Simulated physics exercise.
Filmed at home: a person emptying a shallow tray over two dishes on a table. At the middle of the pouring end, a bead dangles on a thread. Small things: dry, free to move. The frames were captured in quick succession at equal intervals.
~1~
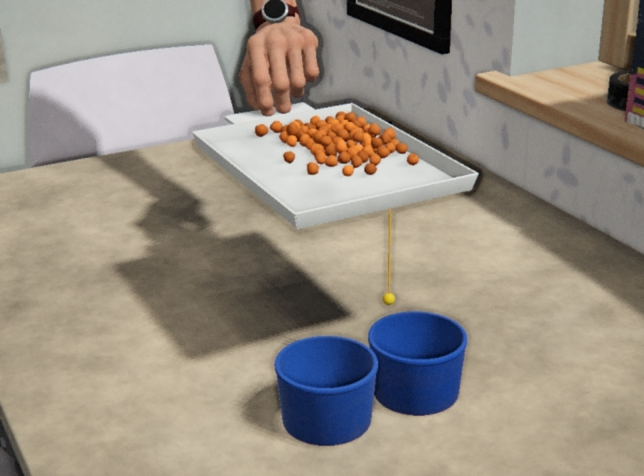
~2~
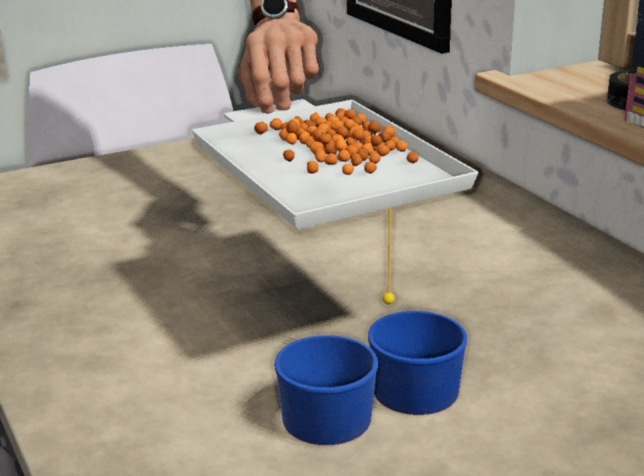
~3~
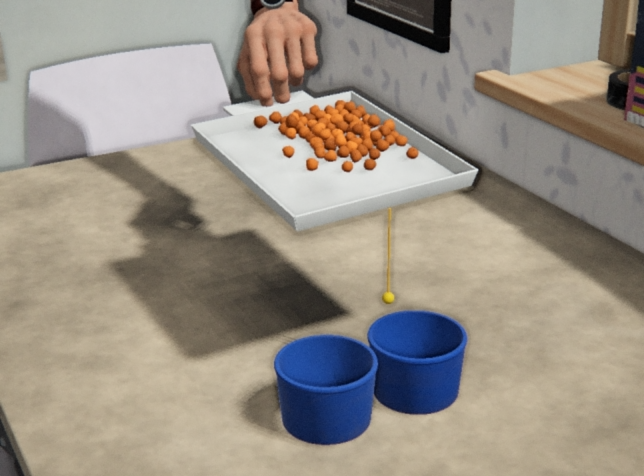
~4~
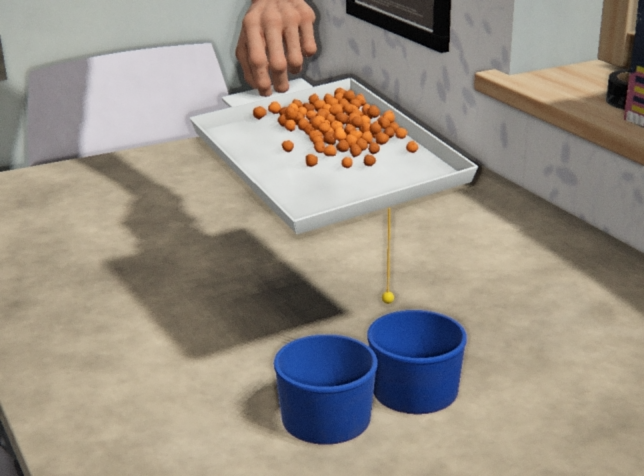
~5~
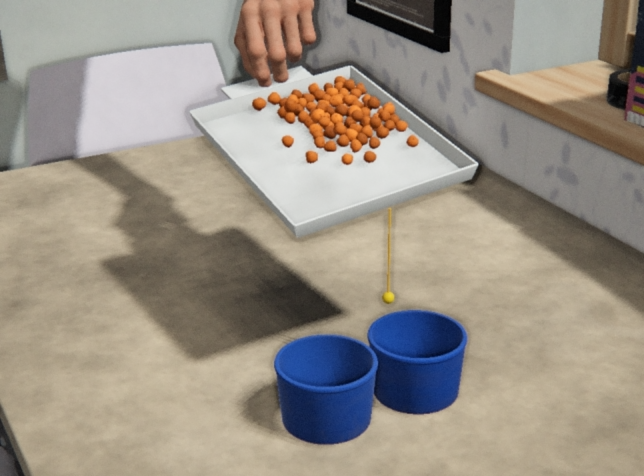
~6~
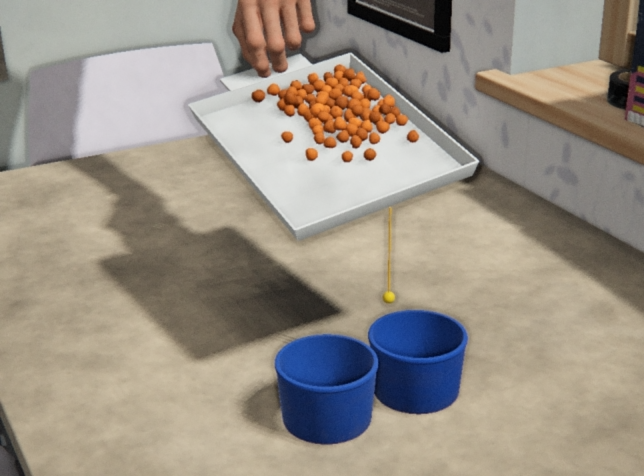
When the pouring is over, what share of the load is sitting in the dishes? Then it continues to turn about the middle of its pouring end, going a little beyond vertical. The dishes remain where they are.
The dishes hold less than half of it.
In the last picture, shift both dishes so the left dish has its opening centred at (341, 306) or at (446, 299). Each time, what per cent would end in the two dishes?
Roughly 20% on the first try and 0% on the second.
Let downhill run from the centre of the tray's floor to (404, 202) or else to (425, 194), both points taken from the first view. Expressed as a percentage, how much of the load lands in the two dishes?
Respectively 40 % and 20 %.
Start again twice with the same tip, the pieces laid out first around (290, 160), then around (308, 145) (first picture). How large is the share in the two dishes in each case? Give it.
Roughly 20 and 20 percent, in that order.
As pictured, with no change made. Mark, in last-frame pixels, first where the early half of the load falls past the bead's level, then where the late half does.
(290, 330) first, (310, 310) later.
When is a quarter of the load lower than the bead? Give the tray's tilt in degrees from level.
Near 60 degrees.
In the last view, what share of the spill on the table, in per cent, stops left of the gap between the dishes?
Close to 100 per cent of the spill, I think.
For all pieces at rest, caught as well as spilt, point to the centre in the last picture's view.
(303, 386).
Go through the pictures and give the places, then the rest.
Corners of the pouring end near (297, 211) and (472, 173), level; middle of the load near (343, 134), coated peanuts; left dish near (350, 410); right dish near (443, 381); bead on its thread near (388, 299), in the first frame.
Corners of the pouring end near (297, 212) and (472, 172), level; middle of the load near (342, 132), in the second frame.
Corners of the pouring end near (297, 214) and (472, 169), tipped barely, lowest at the left corner; middle of the load near (342, 126), in the third frame.
Corners of the pouring end near (296, 218) and (471, 166), tipped a little, lowest at the left corner; middle of the load near (341, 118), in the fourth frame.
Corners of the pouring end near (297, 222) and (472, 163), tipped a little, lowest at the left corner; middle of the load near (341, 110), in the fifth frame.
Corners of the pouring end near (297, 226) and (472, 160), tipped a little, lowest at the left corner; middle of the load near (341, 103); left dish near (350, 408); right dish near (443, 379), in the sixth frame.
Shortly afterwards, tray tipped steeply; the bulk on the tray; a little in the left dish; a little outside both; a little in the air.
Next, tray tipped right over; near two thirds on the tray; near a quarter in the left dish; near a quarter outside both; only a few in the air.
Some moments later, tray tipped past a quarter turn; near a quarter in the left dish; only a few in the right dish; the bulk outside both.
In the end, tray tipped past a quarter turn; near a quarter in the left dish; only a few in the right dish; the bulk outside both.
